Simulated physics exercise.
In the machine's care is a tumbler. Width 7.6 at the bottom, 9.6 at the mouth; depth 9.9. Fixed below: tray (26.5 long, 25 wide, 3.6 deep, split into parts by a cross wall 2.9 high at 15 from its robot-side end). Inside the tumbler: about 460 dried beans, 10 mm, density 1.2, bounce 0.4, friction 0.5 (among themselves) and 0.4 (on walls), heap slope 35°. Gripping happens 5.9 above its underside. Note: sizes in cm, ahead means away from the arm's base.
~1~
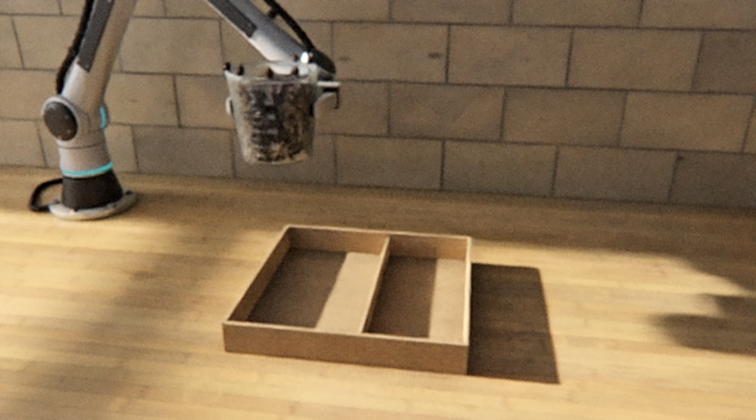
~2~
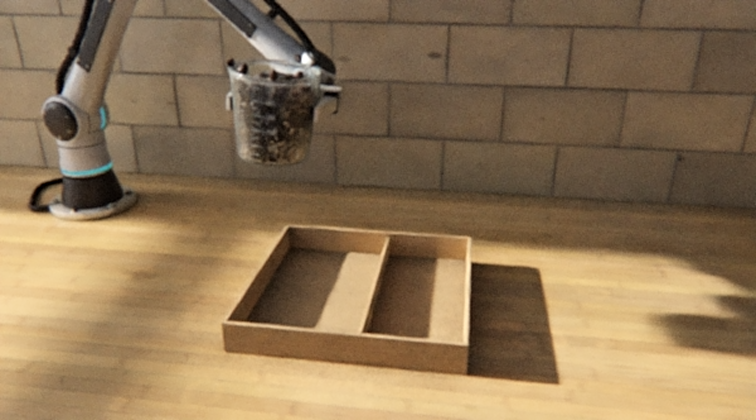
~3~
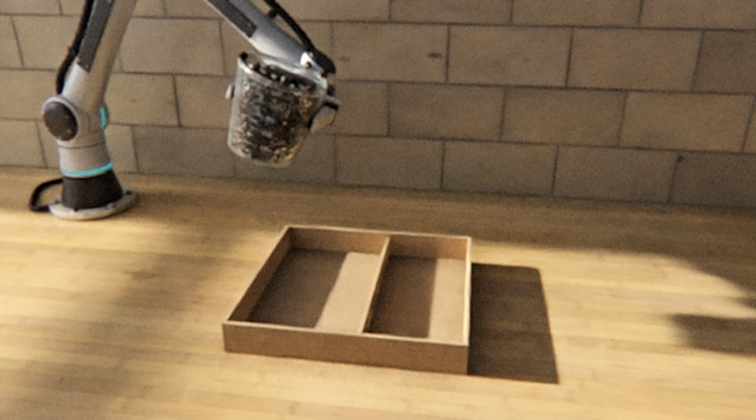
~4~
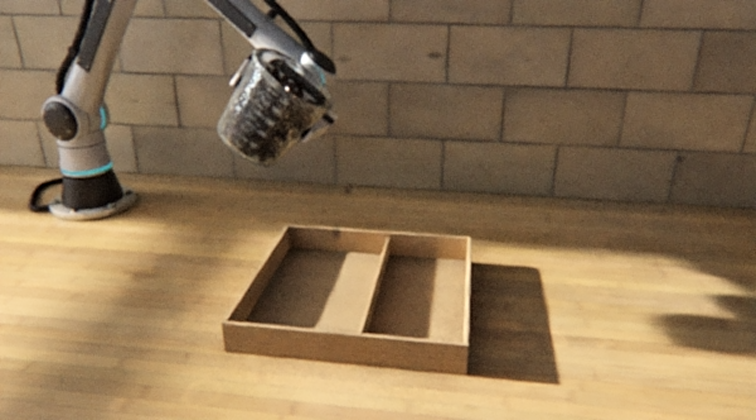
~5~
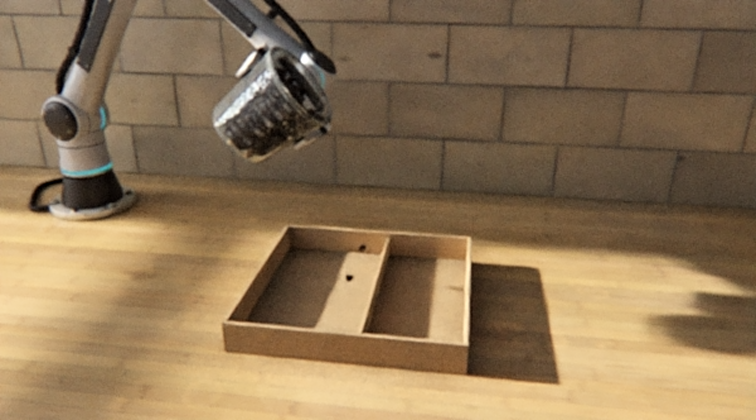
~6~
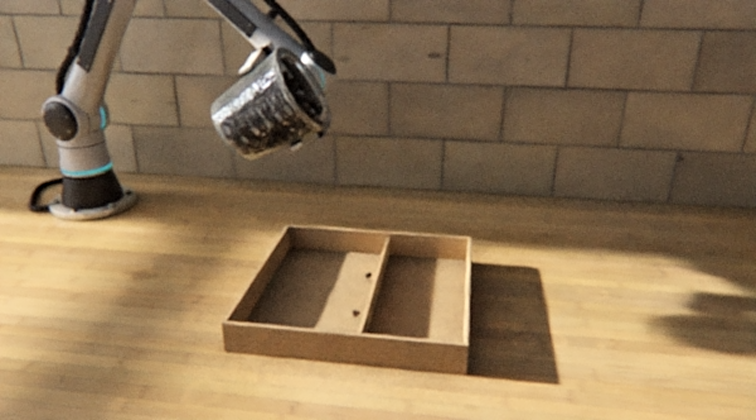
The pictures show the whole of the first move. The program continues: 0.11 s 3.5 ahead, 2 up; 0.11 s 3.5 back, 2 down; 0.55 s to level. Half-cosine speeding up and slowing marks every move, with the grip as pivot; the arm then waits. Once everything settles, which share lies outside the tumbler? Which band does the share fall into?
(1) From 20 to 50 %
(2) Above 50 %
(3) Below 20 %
Answer: 1.
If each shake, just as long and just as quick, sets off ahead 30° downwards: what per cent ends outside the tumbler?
Some 10 per cent.
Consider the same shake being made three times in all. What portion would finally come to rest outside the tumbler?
In that case it would be near 55 percent.
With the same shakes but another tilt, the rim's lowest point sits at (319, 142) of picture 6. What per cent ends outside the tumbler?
About 70 %.
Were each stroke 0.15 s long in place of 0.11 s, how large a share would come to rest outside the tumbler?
In that case some 10 per cent.
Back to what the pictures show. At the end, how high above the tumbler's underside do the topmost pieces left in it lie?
I'd say close to 9.0 cm.
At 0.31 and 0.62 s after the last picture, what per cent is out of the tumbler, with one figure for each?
Around 30 % and around 30 %.
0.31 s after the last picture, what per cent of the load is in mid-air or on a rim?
Reading at that time: Some 29 per cent.
Then, 0.31 s after the last picture, tilted 54° forward, highest piece 27 above the table; 327 in the tumbler, 2 in the robot-side part, 1 in the far-side part, 132 in flight or on a rim.
Then, 0.62 s after the last picture, tilted 11° forward, highest piece 30 above the table; 321 in the tumbler, 80 in the far-side part, 57 in the robot-side part, 3 on the table or floor, 1 in flight or on a rim.
Then, 0.97 s after the last picture, level, highest piece 29 above the table; 320 in the tumbler, 80 in the far-side part, 59 in the robot-side part, 3 on the table or floor.
Then, 2.02 s after the last picture, level, highest piece 29 above the table; 320 in the tumbler, 80 in the far-side part, 59 in the robot-side part, 3 on the table or floor.
Final count, 320 in the tumbler, 80 in the far-side part, 59 in the robot-side part, 3 on the table or floor. That is 31 % outside the tumbler.
